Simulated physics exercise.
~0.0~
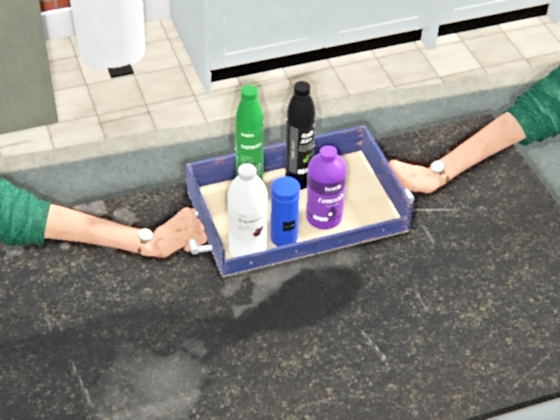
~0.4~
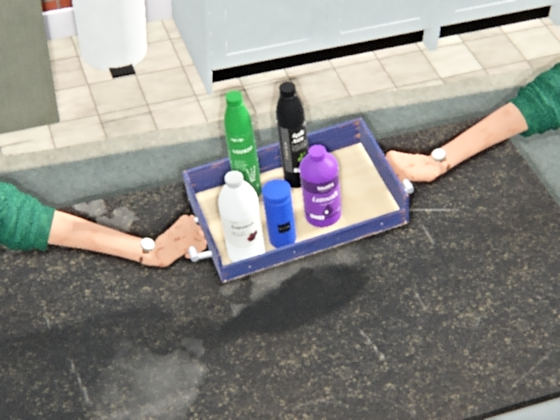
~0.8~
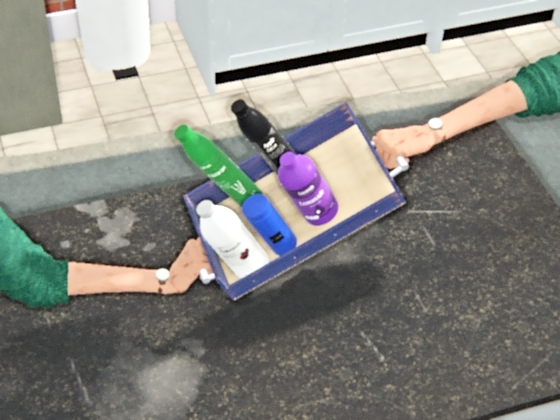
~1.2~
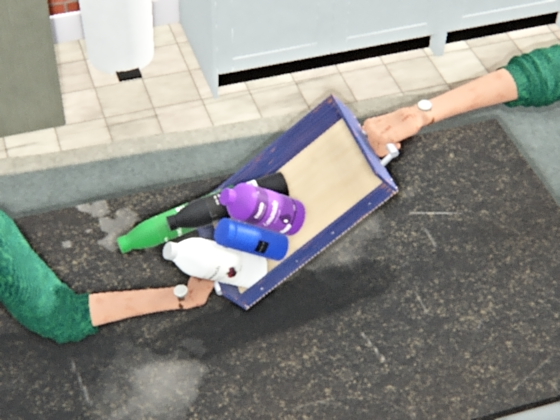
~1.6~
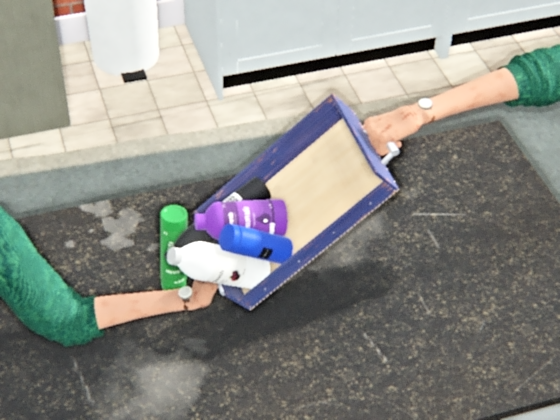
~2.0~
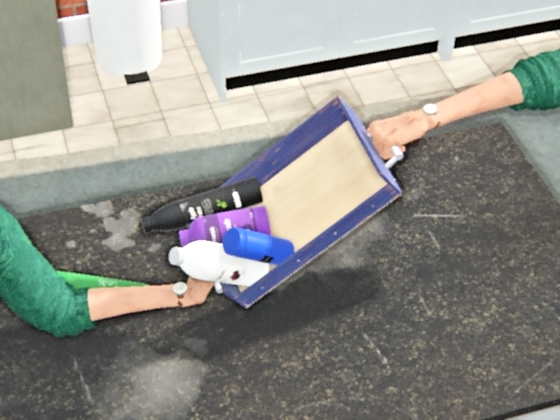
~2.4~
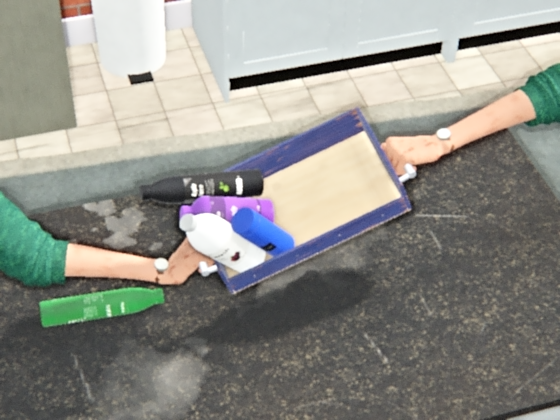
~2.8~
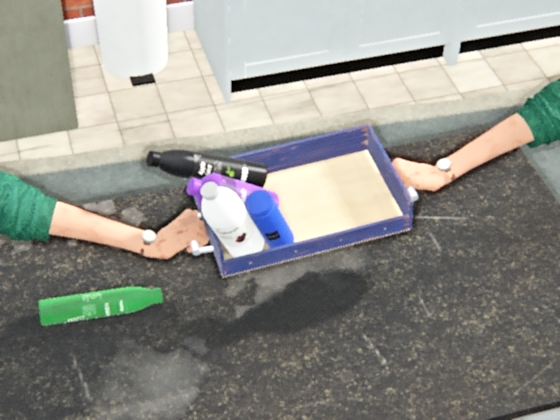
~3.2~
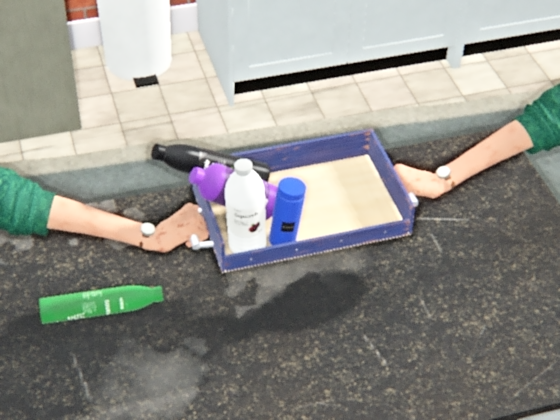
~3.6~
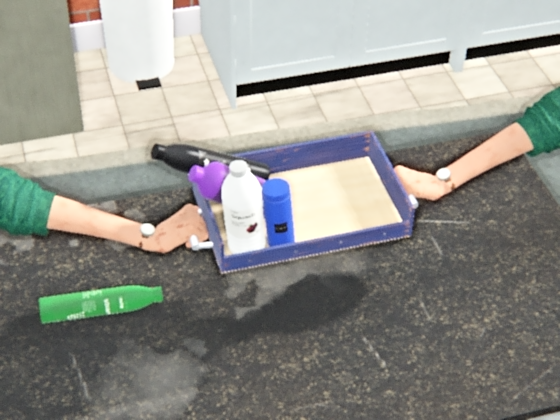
To begin with, two hands in green sleeves hold a blue-edged crate level above a dark surface, with green, black, white and purple bottles and a blue jar standing inside. The hands tip the crate steeply, left side down, and the containers lean and slide toward the low end. The green bottle topples out over that end and comes to lie on the dark surface at the left. The hands bring the crate level again, and the white bottle and blue jar return upright. At the end, the black bottle lies across the crate's back left corner, with the purple bottle slumped beside it.
